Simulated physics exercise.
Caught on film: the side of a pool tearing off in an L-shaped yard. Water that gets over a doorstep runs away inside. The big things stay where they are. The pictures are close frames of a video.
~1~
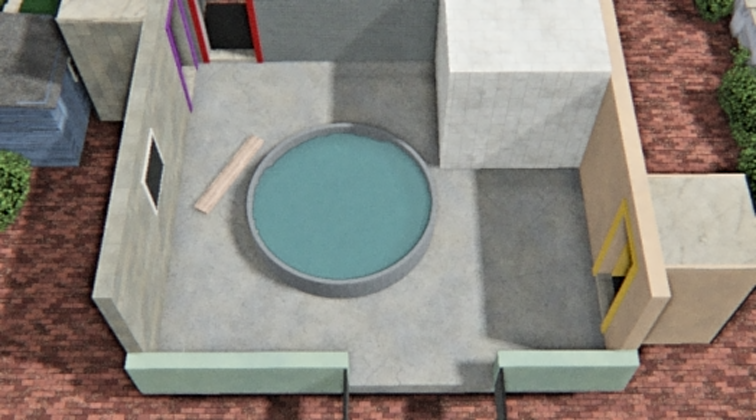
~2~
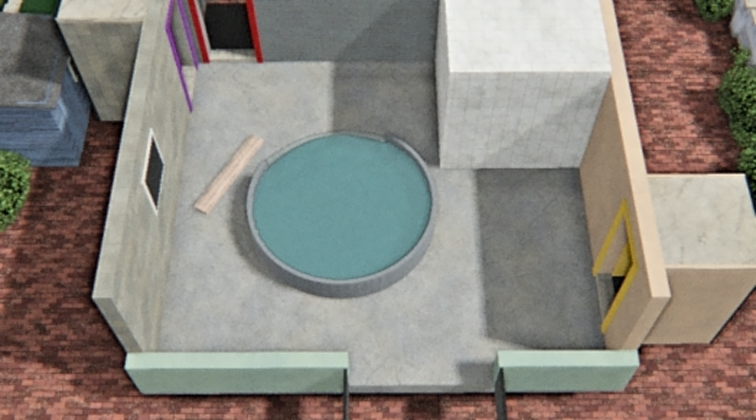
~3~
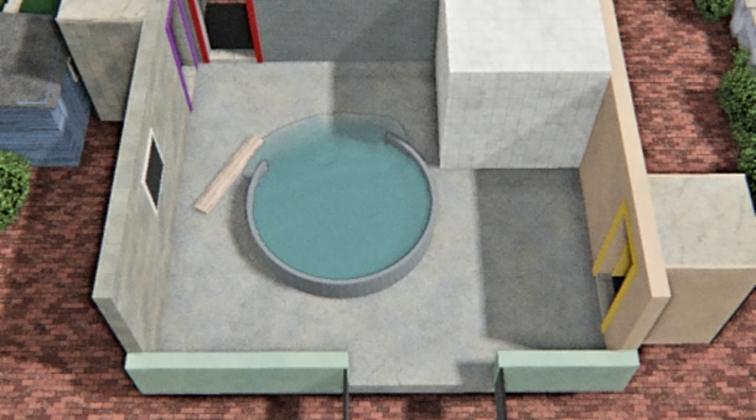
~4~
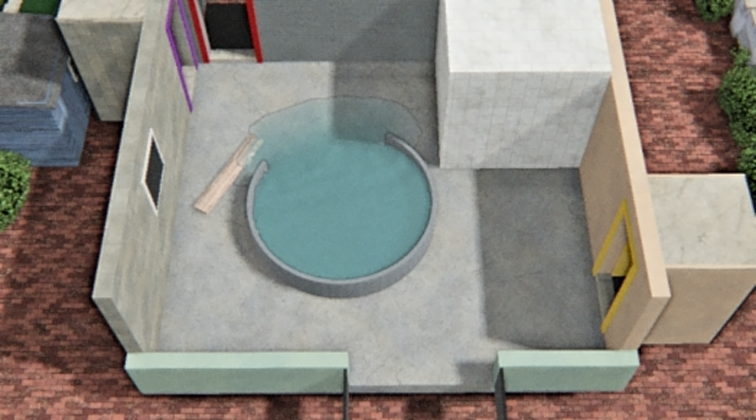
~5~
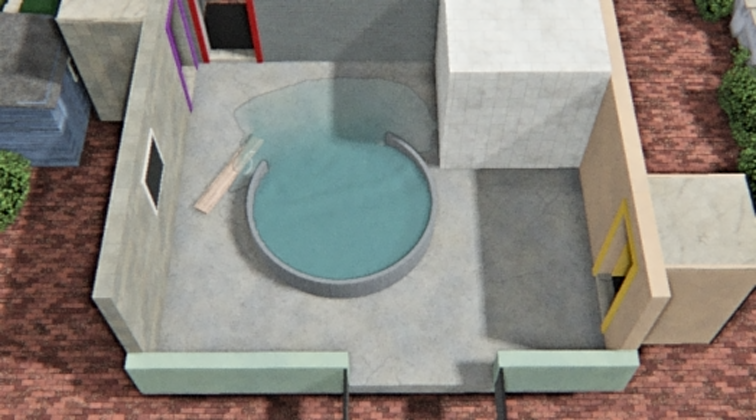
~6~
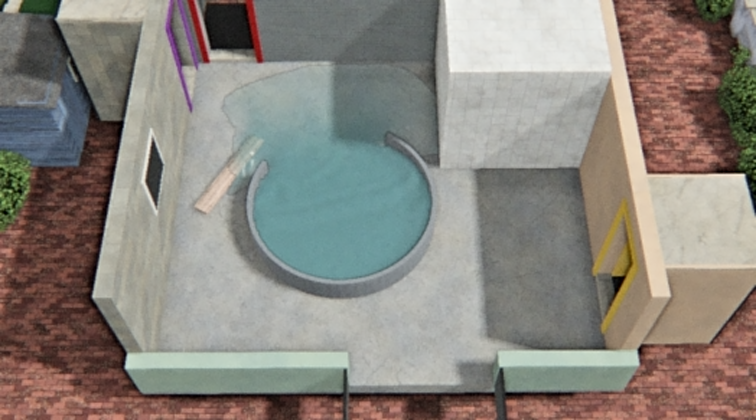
A walled, L-shaped concrete yard, ringed by red brick paving, is seen from high above by a still camera. A round grey-rimmed pool of teal water sits in the middle, with a pale plank to its left, a white block behind it to the right, a red-framed opening at the back left and a yellow frame on the right wall. The pool's far side opens, and water pours out through the gap, spreading in a thin sheet toward the back wall and over the plank's upper end.
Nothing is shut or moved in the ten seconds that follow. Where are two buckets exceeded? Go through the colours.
In the end: The purple door lets in a lot; the yellow door admits no more than that; the red door lets in a lot.
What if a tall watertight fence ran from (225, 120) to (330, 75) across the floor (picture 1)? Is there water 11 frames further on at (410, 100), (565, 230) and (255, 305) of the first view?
In turn: Under water, no water, no water.
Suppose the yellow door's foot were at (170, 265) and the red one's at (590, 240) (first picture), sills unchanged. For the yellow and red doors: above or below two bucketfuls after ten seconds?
My reading: Yellow door keeps below it; red door takes less.
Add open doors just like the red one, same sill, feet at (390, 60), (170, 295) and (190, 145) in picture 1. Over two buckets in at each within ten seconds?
In that order: Floods, holds, lets more in.
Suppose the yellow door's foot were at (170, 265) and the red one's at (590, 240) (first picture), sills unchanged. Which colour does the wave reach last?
The red one.
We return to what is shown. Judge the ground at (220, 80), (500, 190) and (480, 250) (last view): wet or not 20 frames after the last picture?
In that order: Covered, not flooded, free of water.
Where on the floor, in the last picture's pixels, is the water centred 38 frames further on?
Around (314, 166).
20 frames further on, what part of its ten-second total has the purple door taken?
I make it 40 per cent.
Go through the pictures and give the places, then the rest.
In the first picture, the pool at (342, 202) is whole and still.
In the second picture, the front is at a hidden place, out from the gap on the pool's far side.
In the third picture, water pours out on the pool's far side and has run to (245, 168).
In the fourth picture, the front is at (410, 118), out from the gap on the pool's far side.
In the fifth picture, the front is at (412, 95), out from the gap on the pool's far side.
In the sixth picture, water pours out on the pool's far side and has run to (412, 77).
A moment on, water covers 35 % of the floor; the purple door wet at the sill, nothing in, the yellow door not reached, the red door under two buckets in.
Next, water covers 35 % of the floor; the purple door under two buckets in, the yellow door not reached, the red door over two buckets in.
Then, water covers 40 % of the floor; the purple door far over two buckets in, the yellow door not reached, the red door far over two buckets in.
Later, water covers 75 % of the floor; the purple door far over two buckets in, the yellow door wet at the sill, nothing in, the red door far over two buckets in.
In the end, water covers 90 % of the floor; the purple door far over two buckets in, the yellow door wet at the sill, nothing in, the red door far over two buckets in.
